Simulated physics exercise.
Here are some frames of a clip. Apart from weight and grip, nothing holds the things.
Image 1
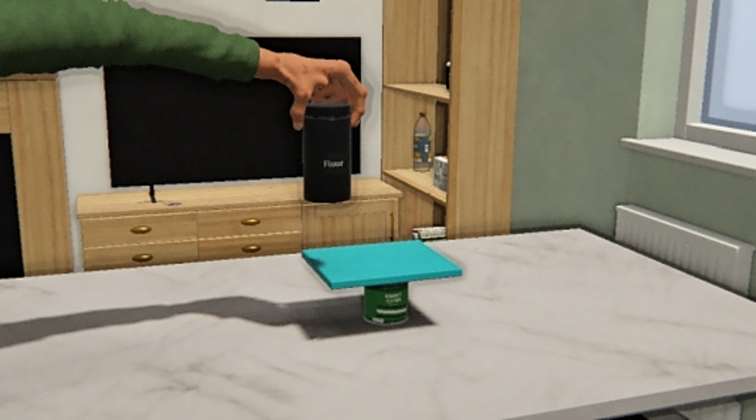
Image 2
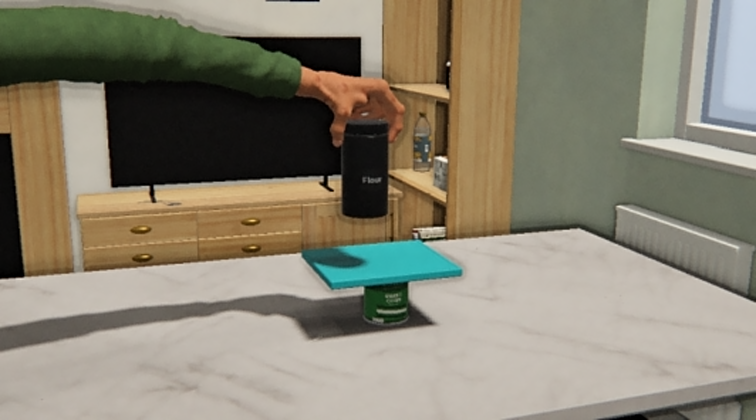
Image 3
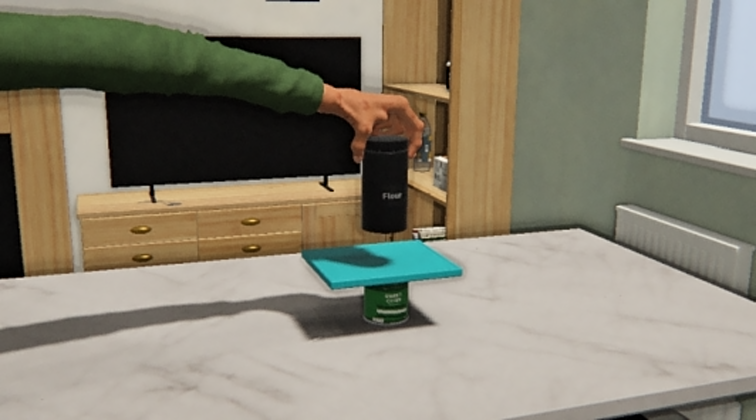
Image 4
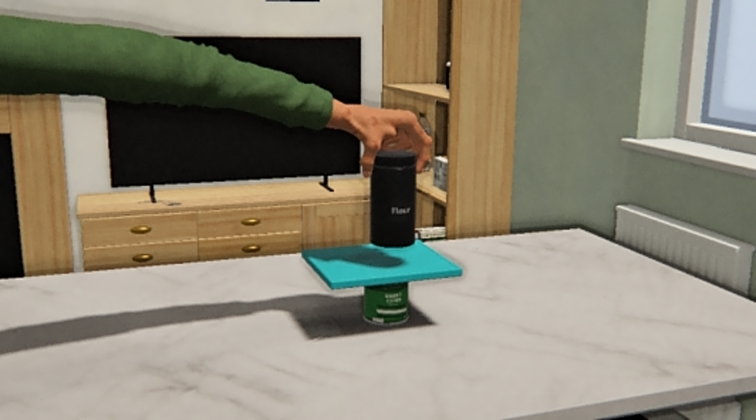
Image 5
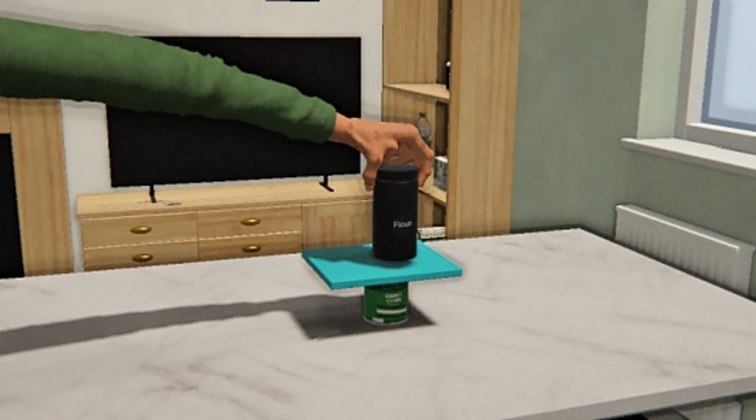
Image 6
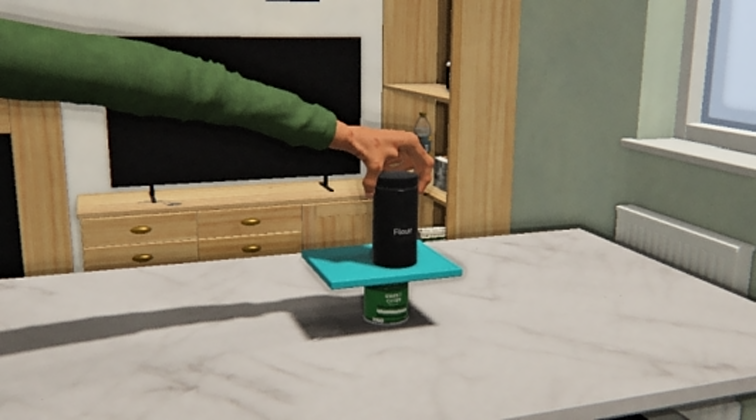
In the video, a hand in a green sleeve carries a black jar labelled "Flour" rightward and down, then sets it on a teal board resting on a green tin on a marble surface, keeping hold of the jar.
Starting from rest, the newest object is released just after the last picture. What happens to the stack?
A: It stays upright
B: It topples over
A, it stays upright.
Then, 0.40 s after the last picture, nothing has stirred.
Then, 1.10 s after the last picture, black jar resting near (395, 219).
At rest, all 3 in place. Seen from the same camera at the end, black jar near (395, 219). The stack stays up.
